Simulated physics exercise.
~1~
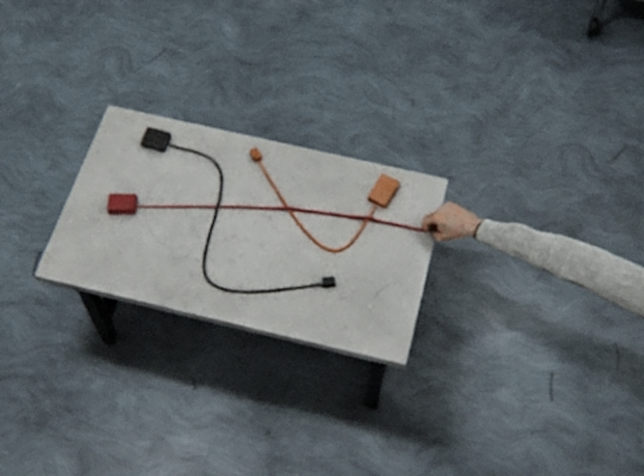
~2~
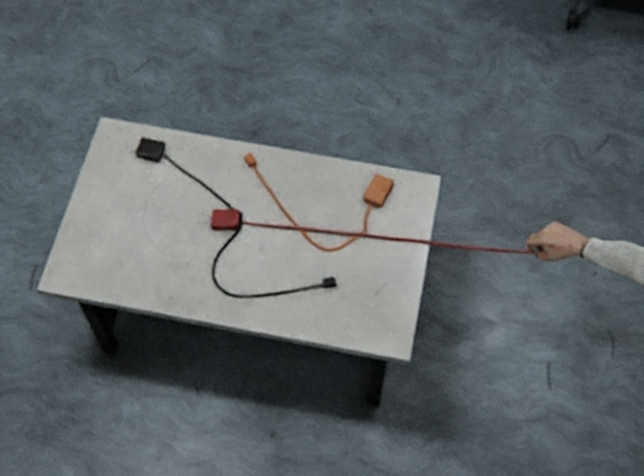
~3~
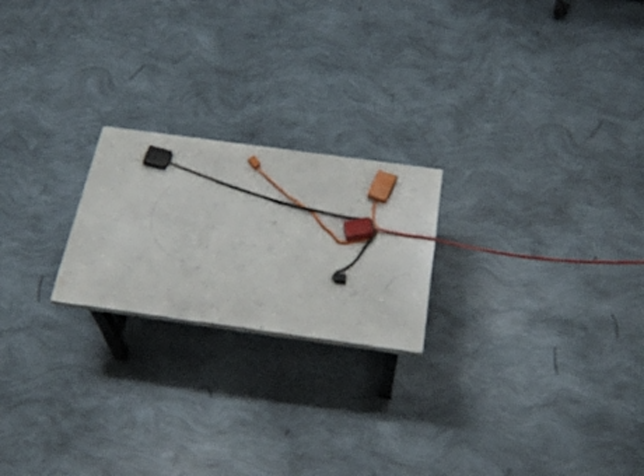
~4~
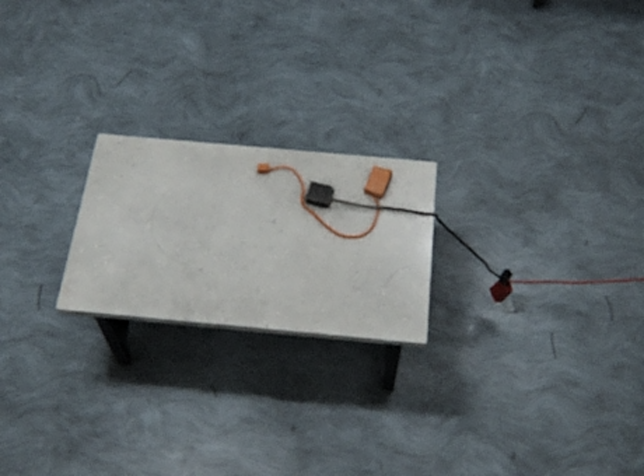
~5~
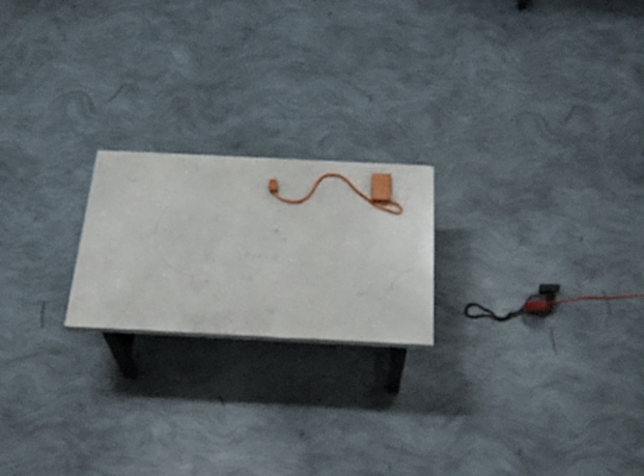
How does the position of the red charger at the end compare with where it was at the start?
At the start the red charger sits on the left part of the tabletop. By the end it is off the table, beyond the right edge and beside the black charger.
